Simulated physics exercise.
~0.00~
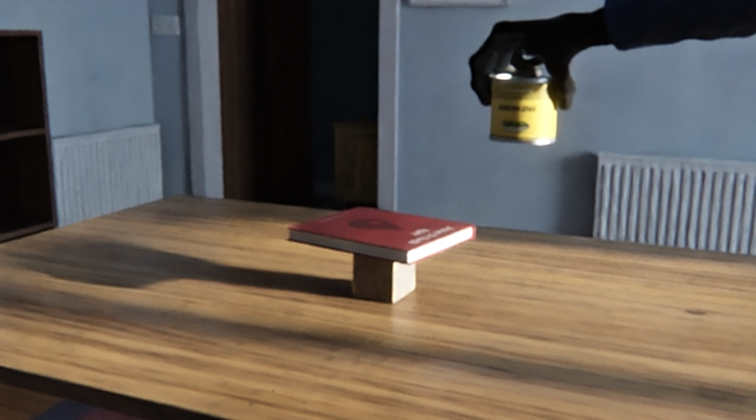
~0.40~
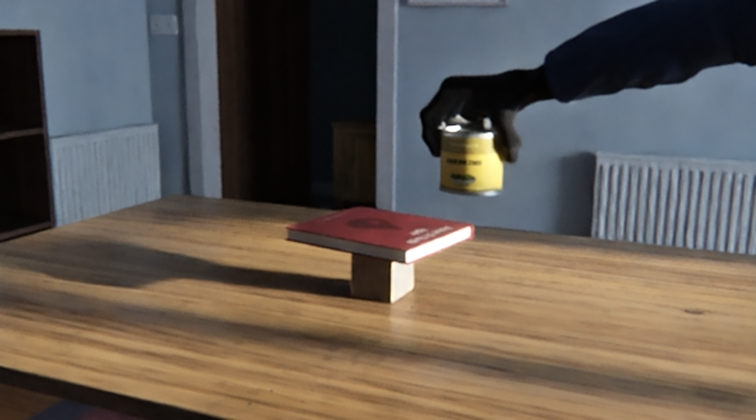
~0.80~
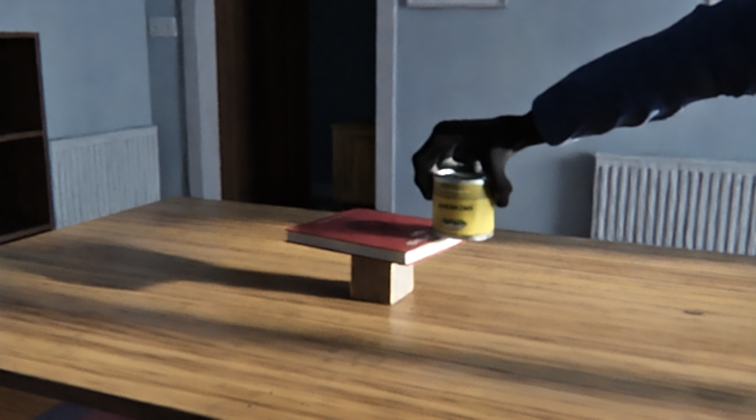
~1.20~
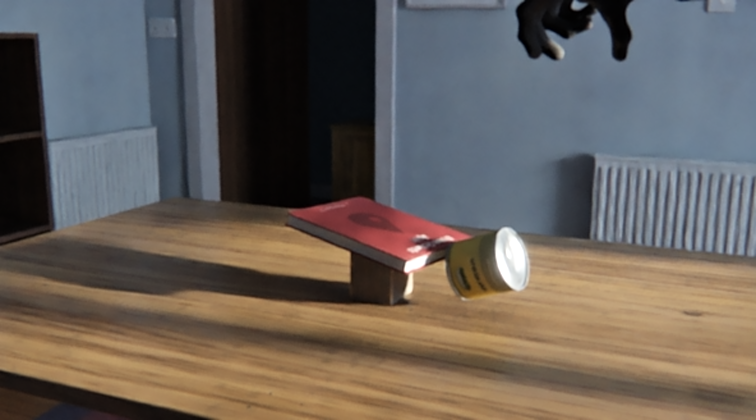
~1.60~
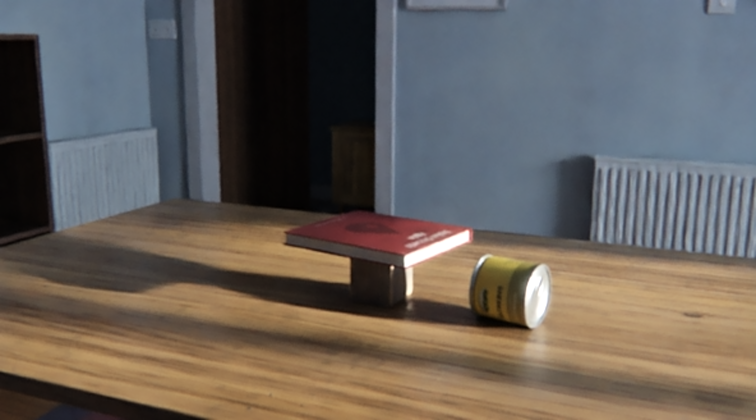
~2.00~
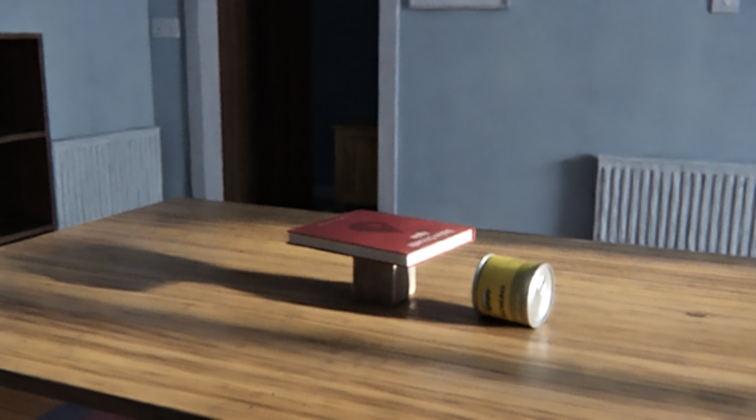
A yellow tin was lowered by a dark-gloved hand onto the right edge of a red book balanced on a small block, and when the hand let go, the book tipped and the tin slid off onto the table, ending on its side while the book settled level again.
